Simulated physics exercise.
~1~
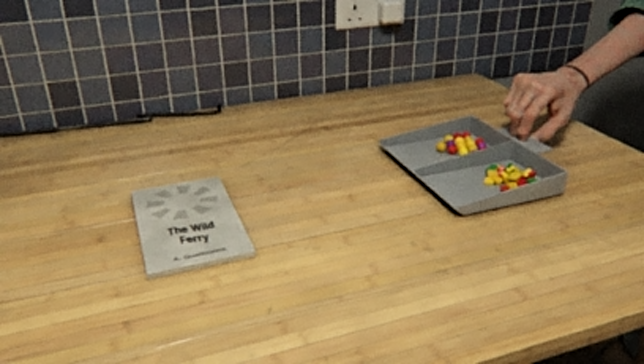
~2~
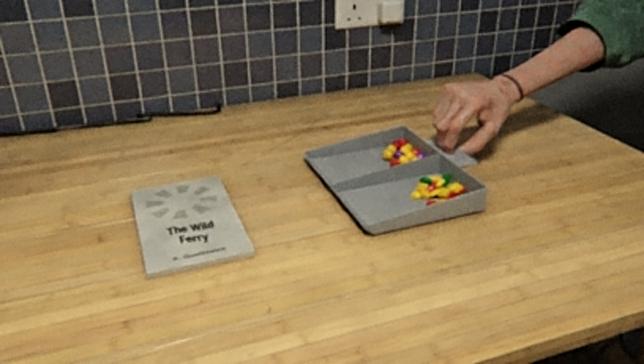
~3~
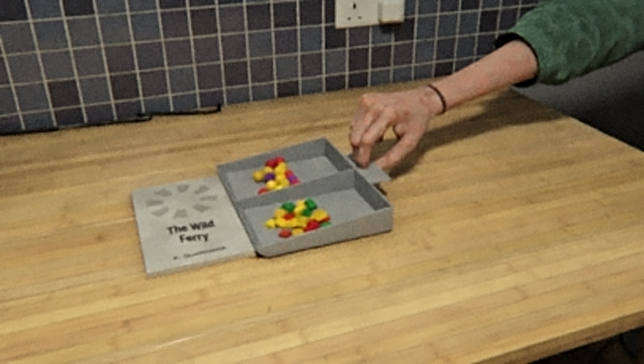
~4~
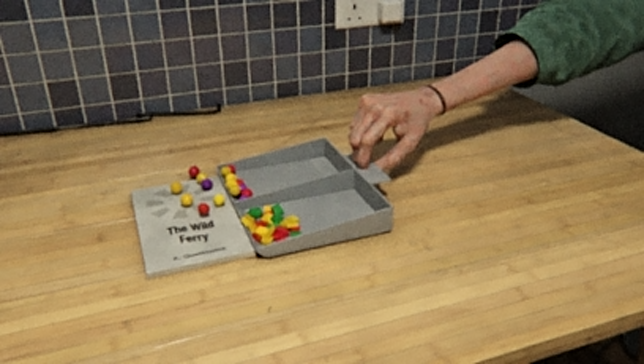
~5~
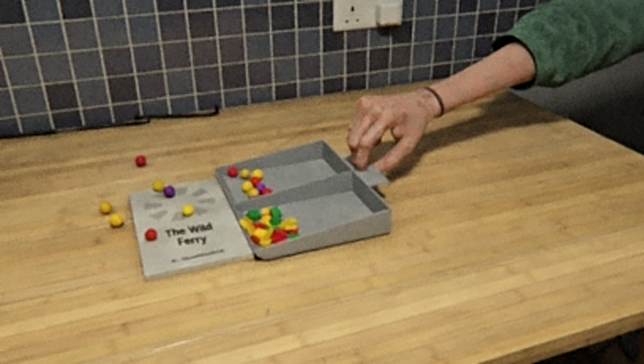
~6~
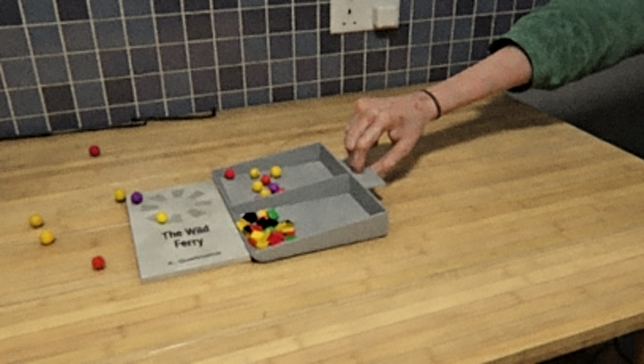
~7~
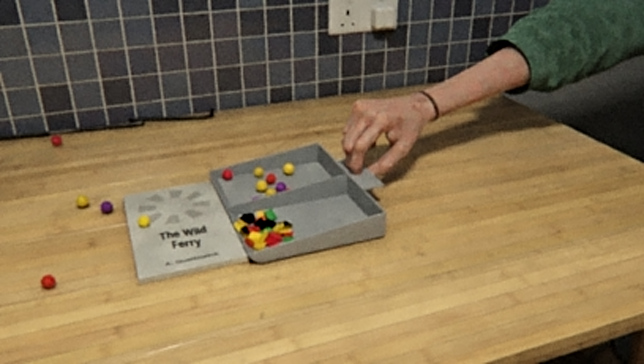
The video shows a hand sliding a grey two-section tray of colourful candy-like pieces left across a wooden table until it stops against a thin book. The near pieces shift forward but stay inside, while some far pieces spill over the book and roll onto the table.
